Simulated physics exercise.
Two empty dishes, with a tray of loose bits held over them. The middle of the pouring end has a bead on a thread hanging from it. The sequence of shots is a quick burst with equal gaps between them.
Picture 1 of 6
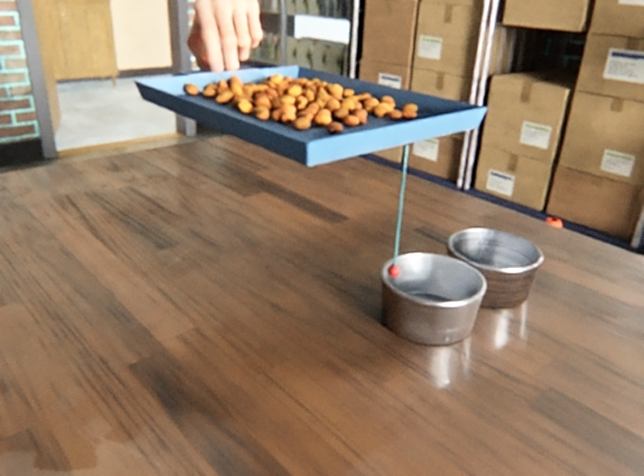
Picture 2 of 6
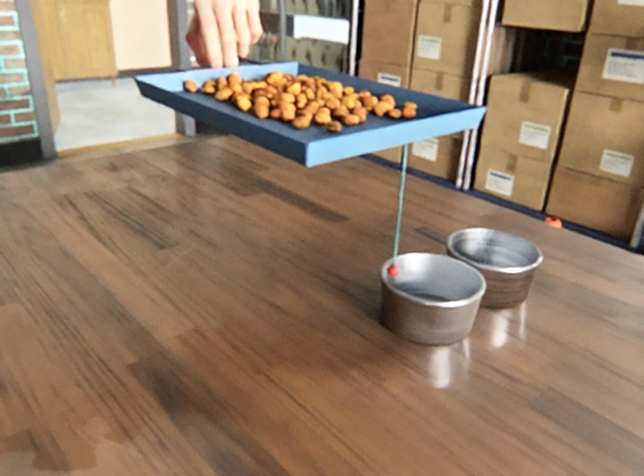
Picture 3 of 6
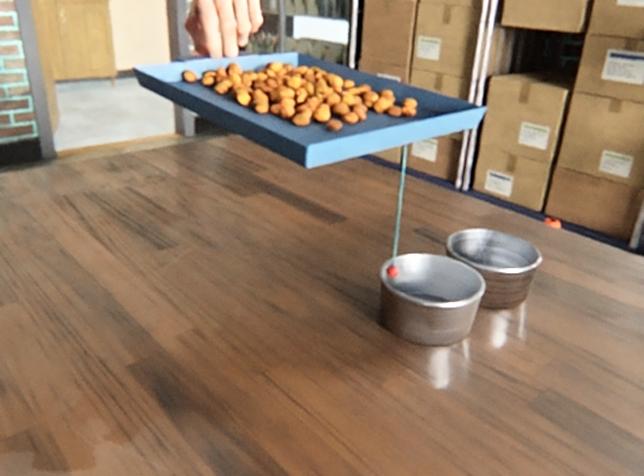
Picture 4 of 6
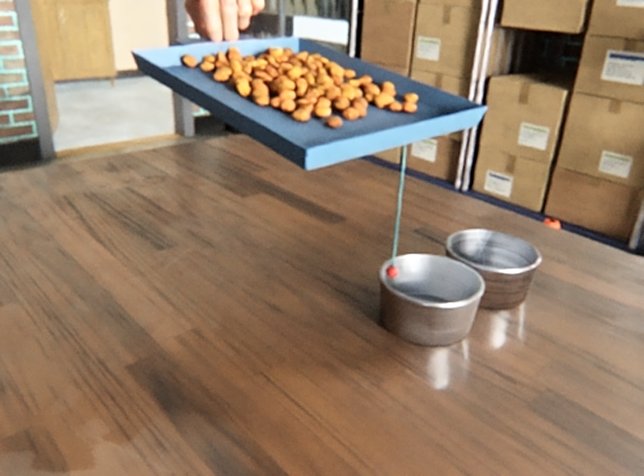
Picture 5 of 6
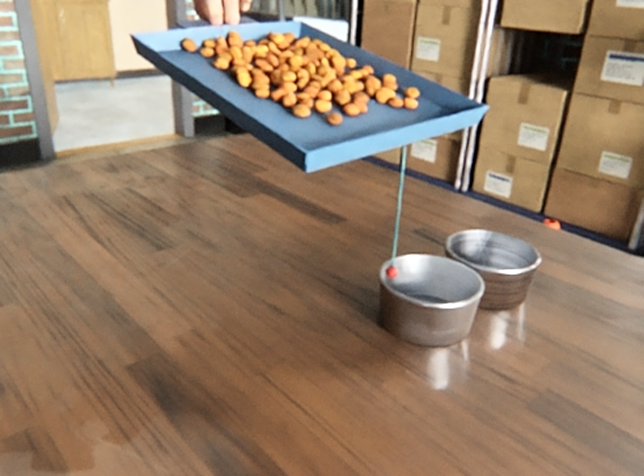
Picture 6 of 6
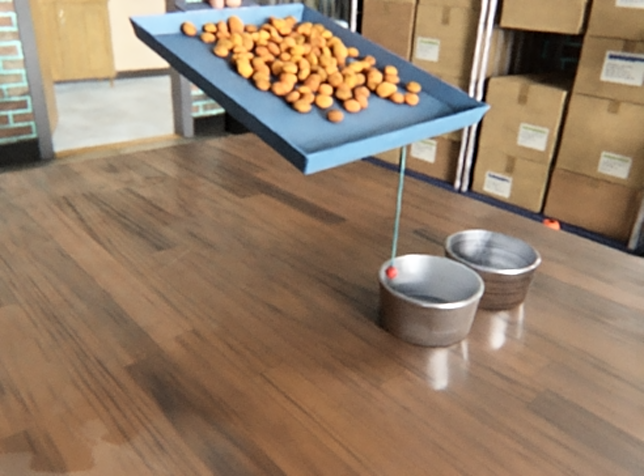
In this clip, a hand at the far edge of a blue tray of brown kibble gradually raises that side, steepening the tray's slant above two empty metal dishes on a wooden surface, while the kibble stays on it.
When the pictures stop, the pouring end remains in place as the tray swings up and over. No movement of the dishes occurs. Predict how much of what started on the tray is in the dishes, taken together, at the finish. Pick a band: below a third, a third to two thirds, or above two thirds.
Taken together, the dishes hold below a third.
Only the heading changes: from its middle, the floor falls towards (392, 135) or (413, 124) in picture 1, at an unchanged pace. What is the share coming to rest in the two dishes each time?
The first try gives close to 30 percent; the next gives 80 percent.
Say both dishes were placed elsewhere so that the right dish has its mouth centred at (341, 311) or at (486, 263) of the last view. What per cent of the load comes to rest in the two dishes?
First placement: 30 per cent; second placement: 30 per cent.
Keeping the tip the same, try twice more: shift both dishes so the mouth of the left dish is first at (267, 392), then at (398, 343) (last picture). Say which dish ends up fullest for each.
First try: The dish on the right-hand side; second try: The dish on the left-hand side.
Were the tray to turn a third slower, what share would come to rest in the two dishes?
Estimated share: Some 10%.
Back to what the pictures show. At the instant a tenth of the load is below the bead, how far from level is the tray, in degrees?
Approx. 65° from level.
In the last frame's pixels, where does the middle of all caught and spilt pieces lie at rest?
Roughly at pixel (393, 397).
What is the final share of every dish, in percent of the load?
Left dish around 0, right dish around 0, both in a hundred.
Just after the last frame, tray tipped steeply; almost all on the tray; about a tenth in the air.
A moment on, tray tipped right over; roughly a third on the tray; just a few in the left dish; just a few in the right dish; roughly half outside both; about a tenth in the air.
Further on, tray tipped past a quarter turn; about a tenth in the left dish; just a few in the right dish; almost all outside both.
When it is over, tray tipped past a quarter turn; about a tenth in the left dish; just a few in the right dish; almost all outside both.
